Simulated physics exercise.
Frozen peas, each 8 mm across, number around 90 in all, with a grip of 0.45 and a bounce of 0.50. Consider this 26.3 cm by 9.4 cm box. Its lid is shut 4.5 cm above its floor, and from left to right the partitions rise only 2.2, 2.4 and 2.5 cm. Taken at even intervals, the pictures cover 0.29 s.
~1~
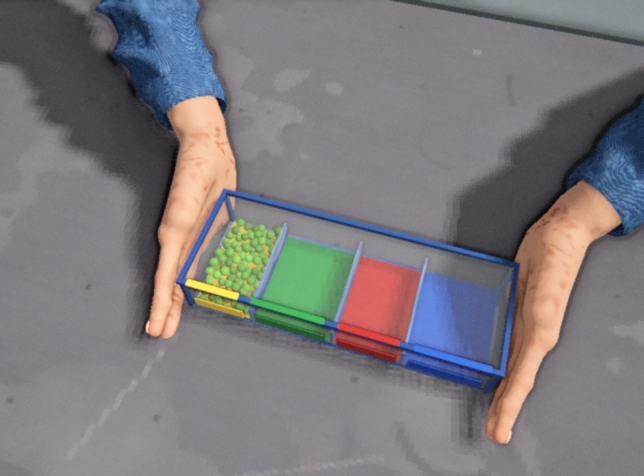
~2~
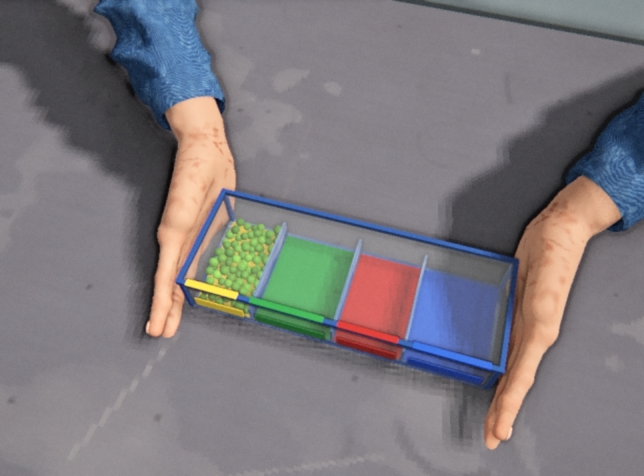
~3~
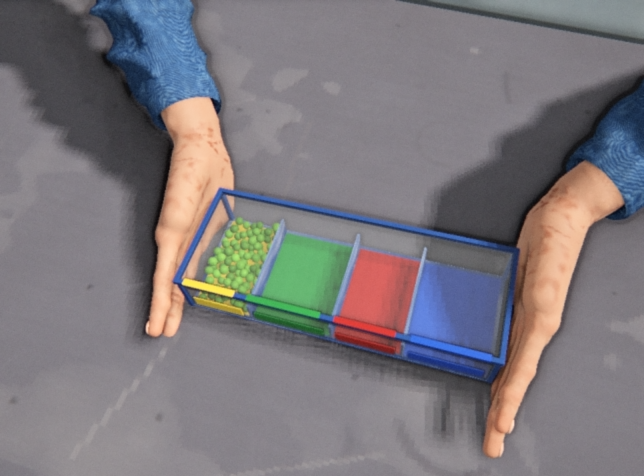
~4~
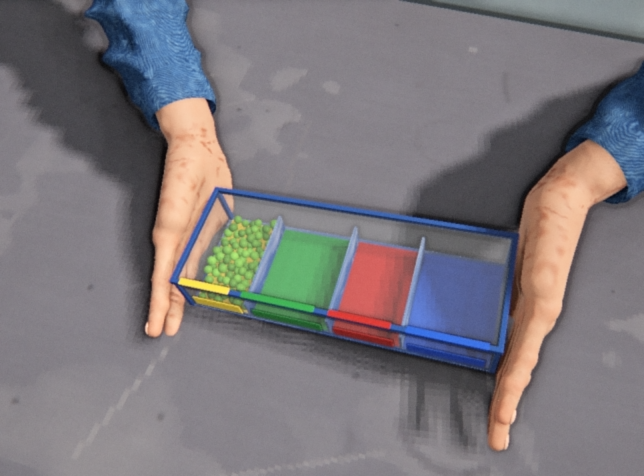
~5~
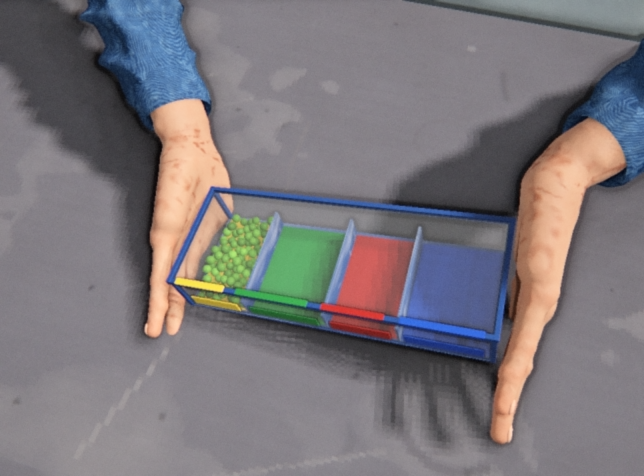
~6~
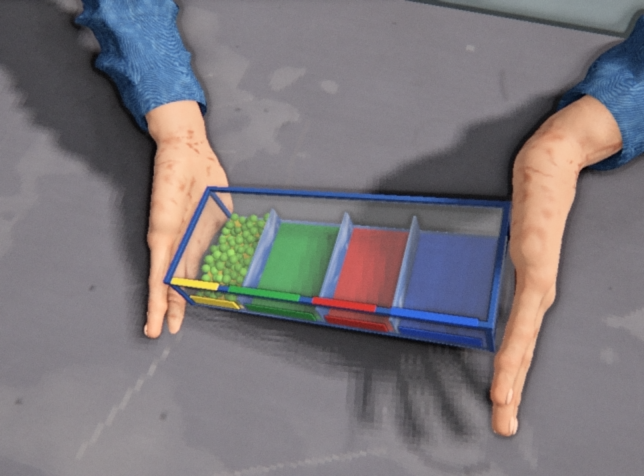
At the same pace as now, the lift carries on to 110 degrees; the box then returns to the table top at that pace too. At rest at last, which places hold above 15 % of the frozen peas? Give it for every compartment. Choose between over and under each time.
Red: Under. Blue: Under. Green: Under. Yellow: Over.
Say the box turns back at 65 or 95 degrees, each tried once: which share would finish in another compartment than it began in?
Some 0 and some 0 per cent, respectively.
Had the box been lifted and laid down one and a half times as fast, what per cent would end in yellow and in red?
Yellow 100 %, red 0 %.
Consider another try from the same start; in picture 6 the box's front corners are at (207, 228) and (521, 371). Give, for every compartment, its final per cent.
Final shares, in per cent - red: 0, blue: 100, green: 0, yellow: 0.
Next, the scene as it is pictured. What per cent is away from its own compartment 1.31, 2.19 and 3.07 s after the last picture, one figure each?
Sequence: 0 / 0 / 0.
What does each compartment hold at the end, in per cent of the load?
Per cent by colour - red 0, blue 0, green 0, yellow 100.
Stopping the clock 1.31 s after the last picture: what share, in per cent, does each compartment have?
Shares - red: 0; blue: 0; green: 0; yellow: 100.
Then, 1.31 s after the last picture, tilt 110 degrees; yellow 100 %.
Then, 2.19 s after the last picture, tilt 50 degrees; yellow 100 %.
Then, 3.07 s after the last picture, tilt 0 degrees; yellow 100 %.
In the end, red 0 %, blue 0 %, green 0 %, yellow 100 %.
